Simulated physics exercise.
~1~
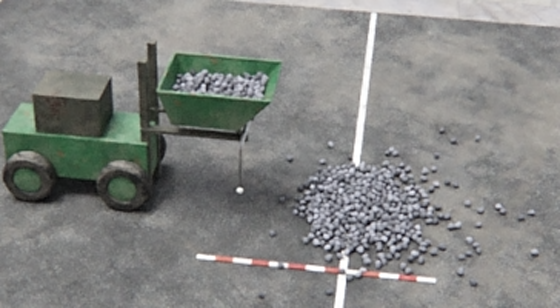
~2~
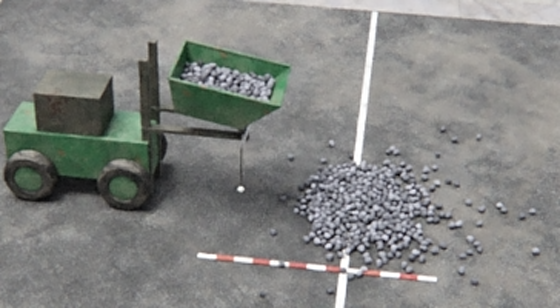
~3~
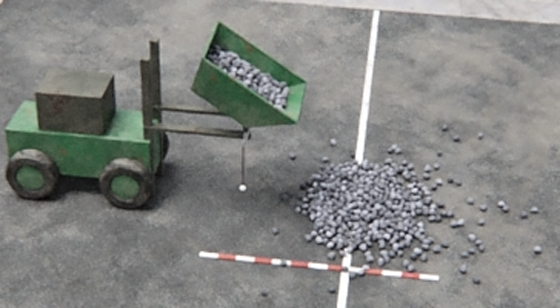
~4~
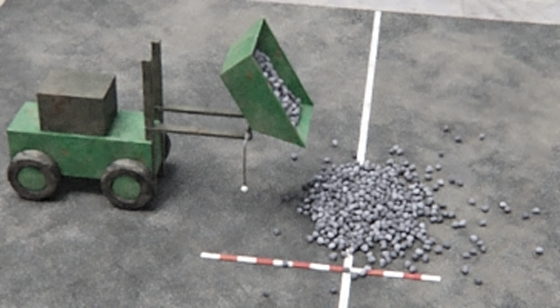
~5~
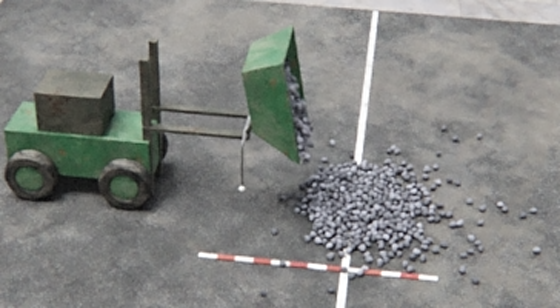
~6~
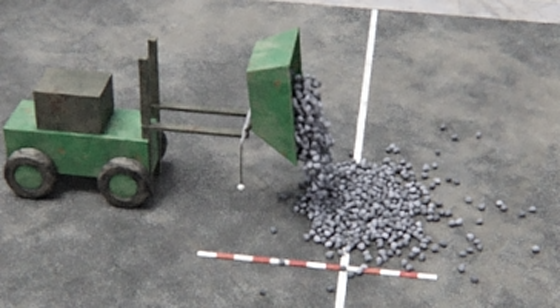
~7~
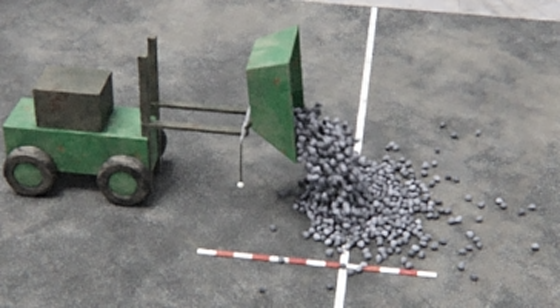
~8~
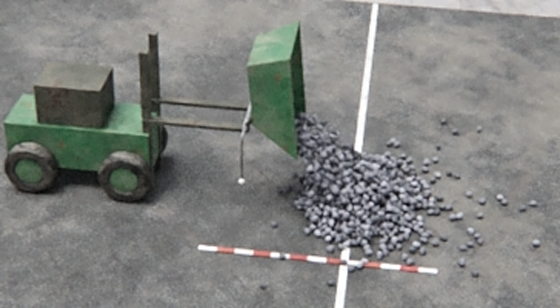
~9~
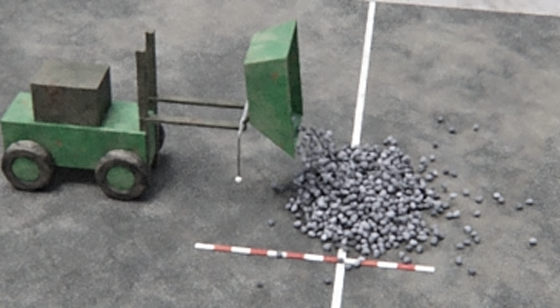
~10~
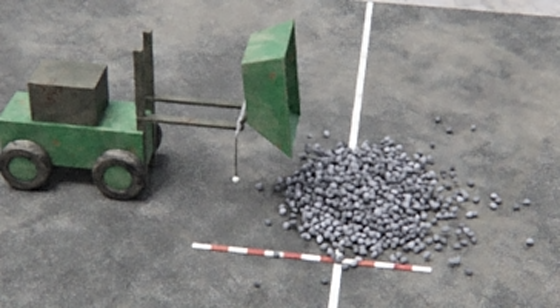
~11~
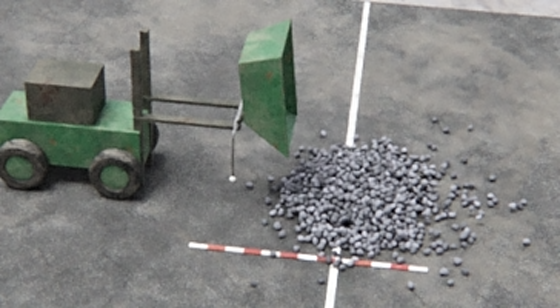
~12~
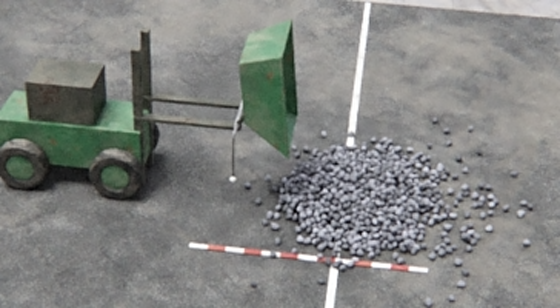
On a flat grey floor crossed by a white painted line, seen from above through a slightly swaying camera, a green wheeled loader stands at the left, holding up a green skip of grey stones. A loose heap of similar stones lies across the line, with a red and white striped staff in front and a small white ball hanging beneath the skip. The skip tips steadily to the right until it is nearly upright. Stones then pour from its lip onto the heap's near left side and spread over the line. The skip ends empty and still, above a broader heap.
